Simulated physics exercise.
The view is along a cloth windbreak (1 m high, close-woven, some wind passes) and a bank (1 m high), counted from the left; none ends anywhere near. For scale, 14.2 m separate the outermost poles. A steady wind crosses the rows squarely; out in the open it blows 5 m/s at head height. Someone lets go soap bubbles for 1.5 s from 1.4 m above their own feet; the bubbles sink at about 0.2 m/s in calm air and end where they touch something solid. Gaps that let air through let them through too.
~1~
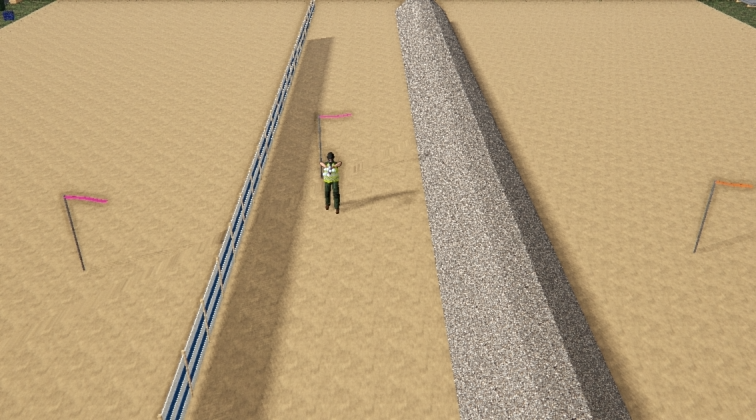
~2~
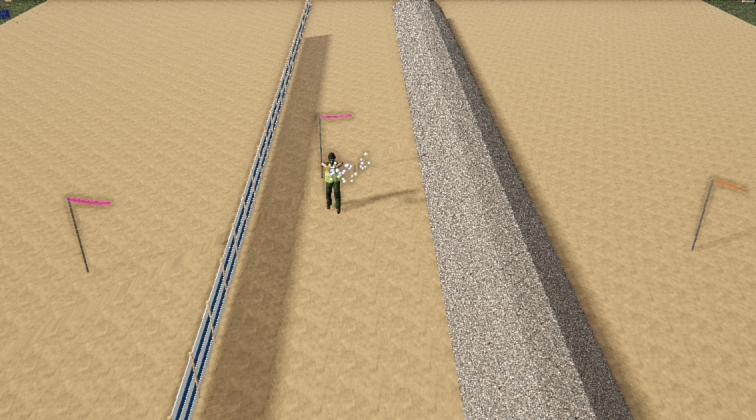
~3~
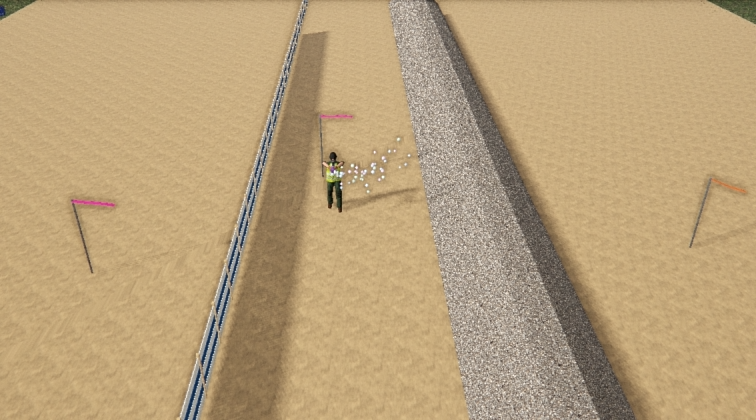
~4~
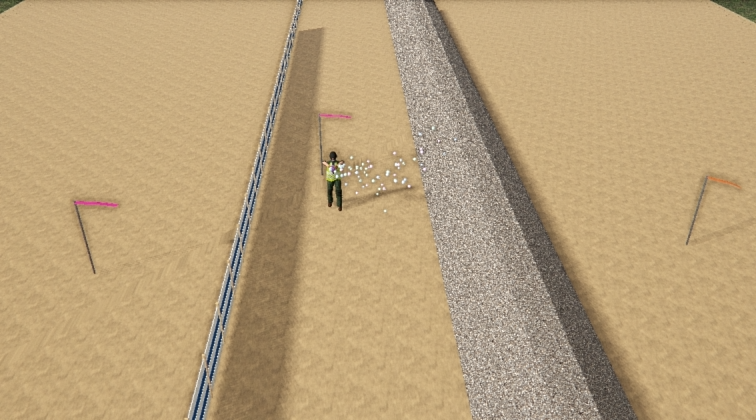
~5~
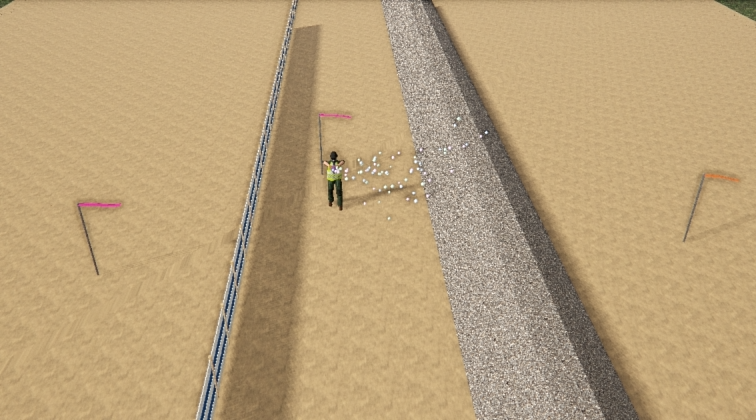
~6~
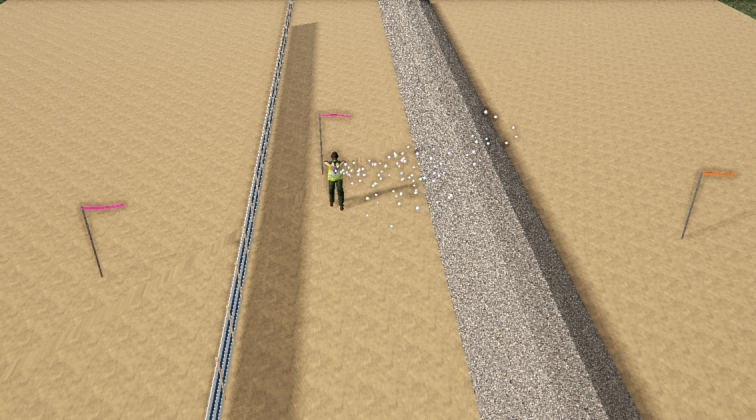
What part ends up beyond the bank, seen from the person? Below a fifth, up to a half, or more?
It is above half that ends up on the far side.
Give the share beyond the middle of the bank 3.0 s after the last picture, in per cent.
About 75 %.
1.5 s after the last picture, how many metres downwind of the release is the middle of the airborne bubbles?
Roughly 5.0 m.
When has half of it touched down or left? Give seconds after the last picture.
Near 5.5 s.
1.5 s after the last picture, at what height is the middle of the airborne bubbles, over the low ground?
About 1.4 m.
Then, 1.5 s after the last picture, 57 % is beyond the bank; 10 % has touched down or left; the middle of what still flies is 1.3 m above the low ground, near (525, 167).
Then, 3.0 s after the last picture, 73 % is beyond the bank; 26 % has touched down or left; the middle of what still flies is 1.2 m above the low ground, near (719, 166).
Then, 6.9 s after the last picture, 76 % is beyond the bank; 64 % has touched down or left.
Then, 19.0 s after the last picture, 76 % is beyond the bank; 100 % has touched down or left.
Then, 44.0 s after the last picture, 76 % is beyond the bank; 100 % has touched down or left.
